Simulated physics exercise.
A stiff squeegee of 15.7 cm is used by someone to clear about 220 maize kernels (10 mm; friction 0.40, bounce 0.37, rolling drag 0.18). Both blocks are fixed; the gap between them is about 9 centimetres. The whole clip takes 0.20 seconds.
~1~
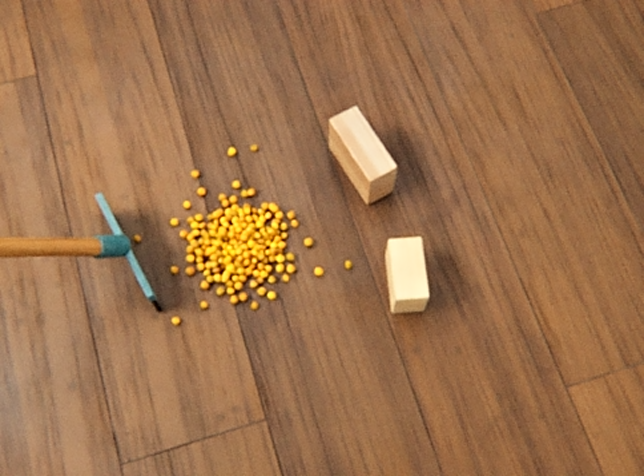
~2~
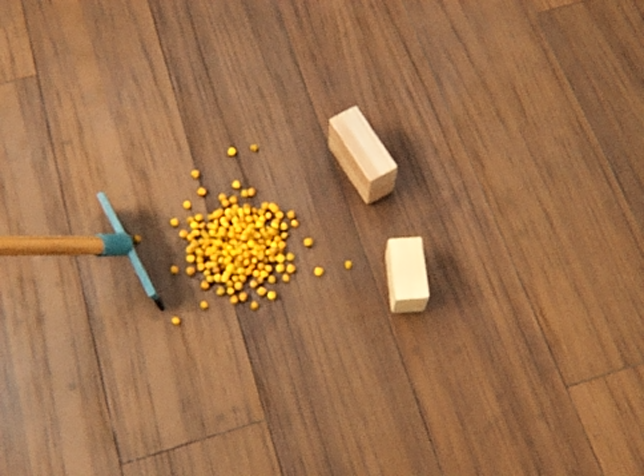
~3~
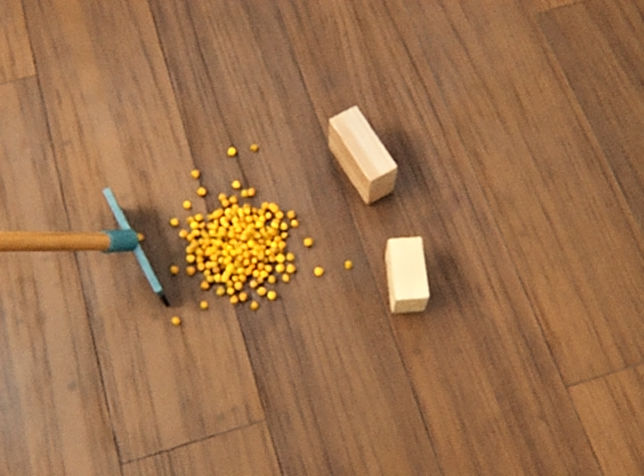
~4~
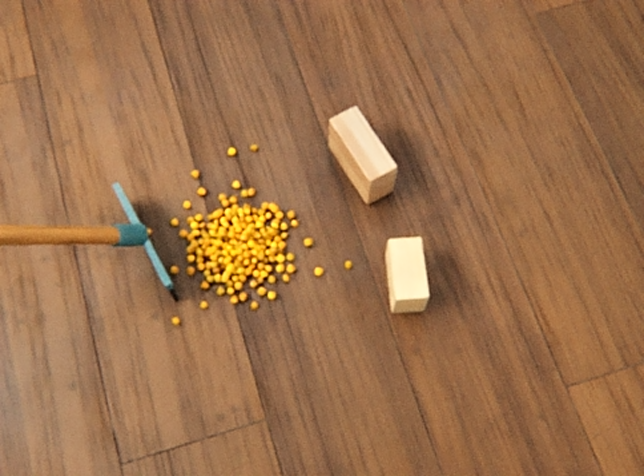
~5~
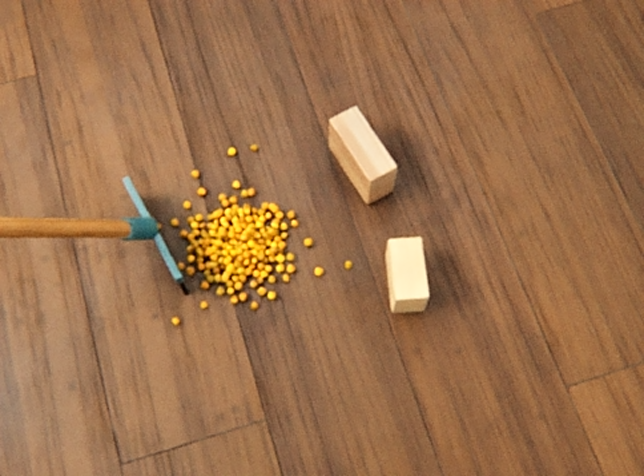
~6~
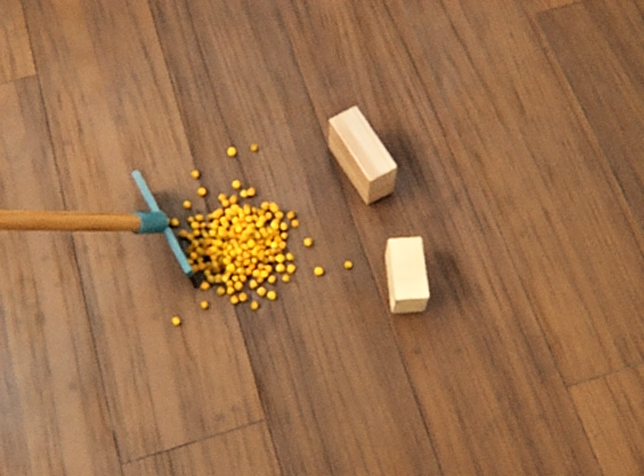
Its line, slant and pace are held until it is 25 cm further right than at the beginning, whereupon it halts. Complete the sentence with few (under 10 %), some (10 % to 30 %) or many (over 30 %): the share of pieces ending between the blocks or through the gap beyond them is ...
The share is few.
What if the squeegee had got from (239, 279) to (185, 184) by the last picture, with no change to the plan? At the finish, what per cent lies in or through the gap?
Once it settles, the gap takes 15 per cent.
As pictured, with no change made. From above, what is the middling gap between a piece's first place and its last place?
It comes to about 12 cm.
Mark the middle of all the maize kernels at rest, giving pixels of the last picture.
I'd say close to (330, 213) in the last picture.
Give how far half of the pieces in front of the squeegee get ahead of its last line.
About 3 cm from the line.
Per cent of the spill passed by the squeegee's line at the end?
Share: Approx. 45 %.
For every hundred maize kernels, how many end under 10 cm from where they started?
About 45 %.
Then, 0.28 s after the last picture, squeegee 16 cm from its start, spill 16 cm wide; round the far block 5 %, held up before the blocks 95 %.
Then, 0.56 s after the last picture, squeegee 26 cm from its start, spill 21 cm wide; round the far block 15 %, held up before the blocks 85 %.
Then, 0.81 s after the last picture, squeegee 26 cm from its start, spill 25 cm wide; round the far block 20 %, held up before the blocks 80 %.
In the end, in or through the gap 0 %, round the near block 0 %, round the far block 20 %, held up before the blocks 80 %.
